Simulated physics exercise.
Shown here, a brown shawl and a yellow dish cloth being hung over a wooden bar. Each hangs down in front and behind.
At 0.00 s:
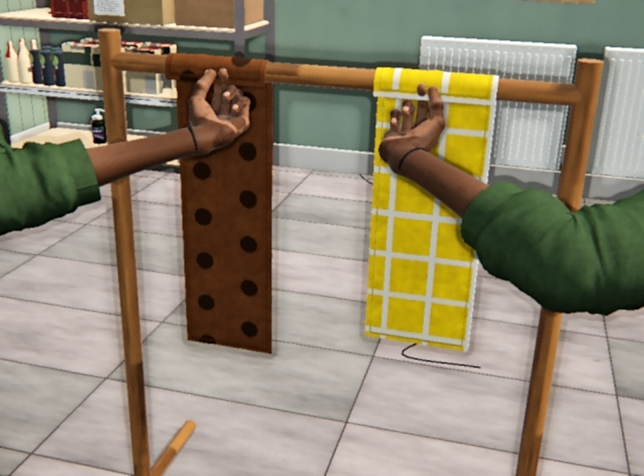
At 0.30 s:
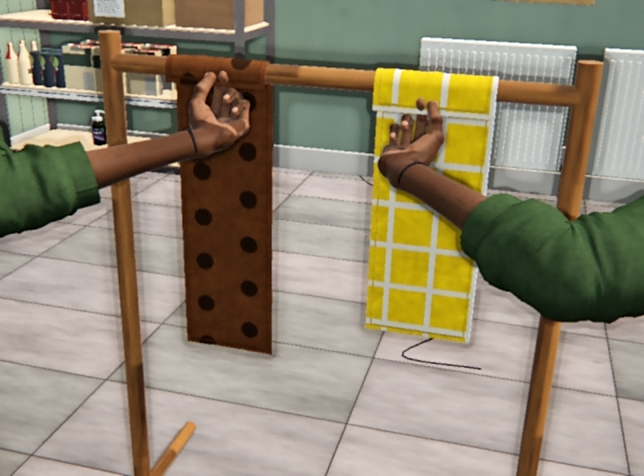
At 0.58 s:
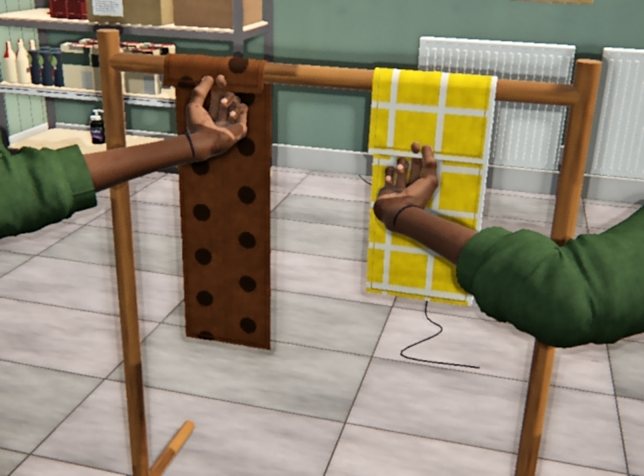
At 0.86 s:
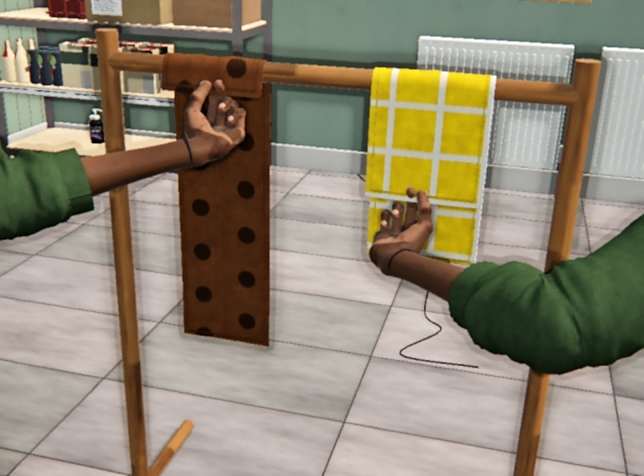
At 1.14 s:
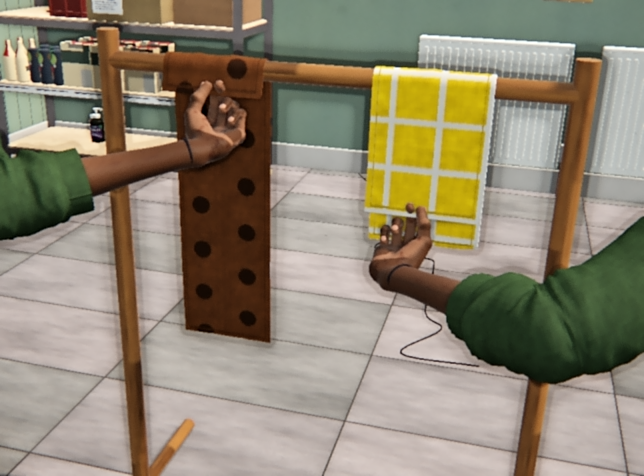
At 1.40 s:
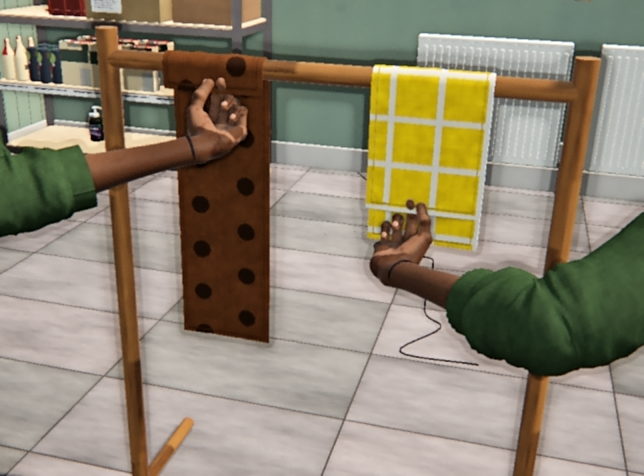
In a green-walled room with a tiled floor, a brown spotted cloth and a yellow checked cloth hang over a wooden bar. The right hand draws the yellow cloth's short front flap down until it nearly matches the rising back, while the left hand and brown cloth shift only slightly.
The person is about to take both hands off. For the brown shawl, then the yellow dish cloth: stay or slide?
Outcome: The brown shawl slips to the floor, the yellow dish cloth keeps its place.
After 1.84 s, shawl clear of the rail and dropping near (228, 418); dish cloth still hanging.
After 2.12 s, shawl in a heap on the floor; dish cloth still hanging.
At rest, shawl in a heap on the floor; dish cloth still hanging. The brown shawl is pulled off by its long side and the yellow dish cloth stays on.
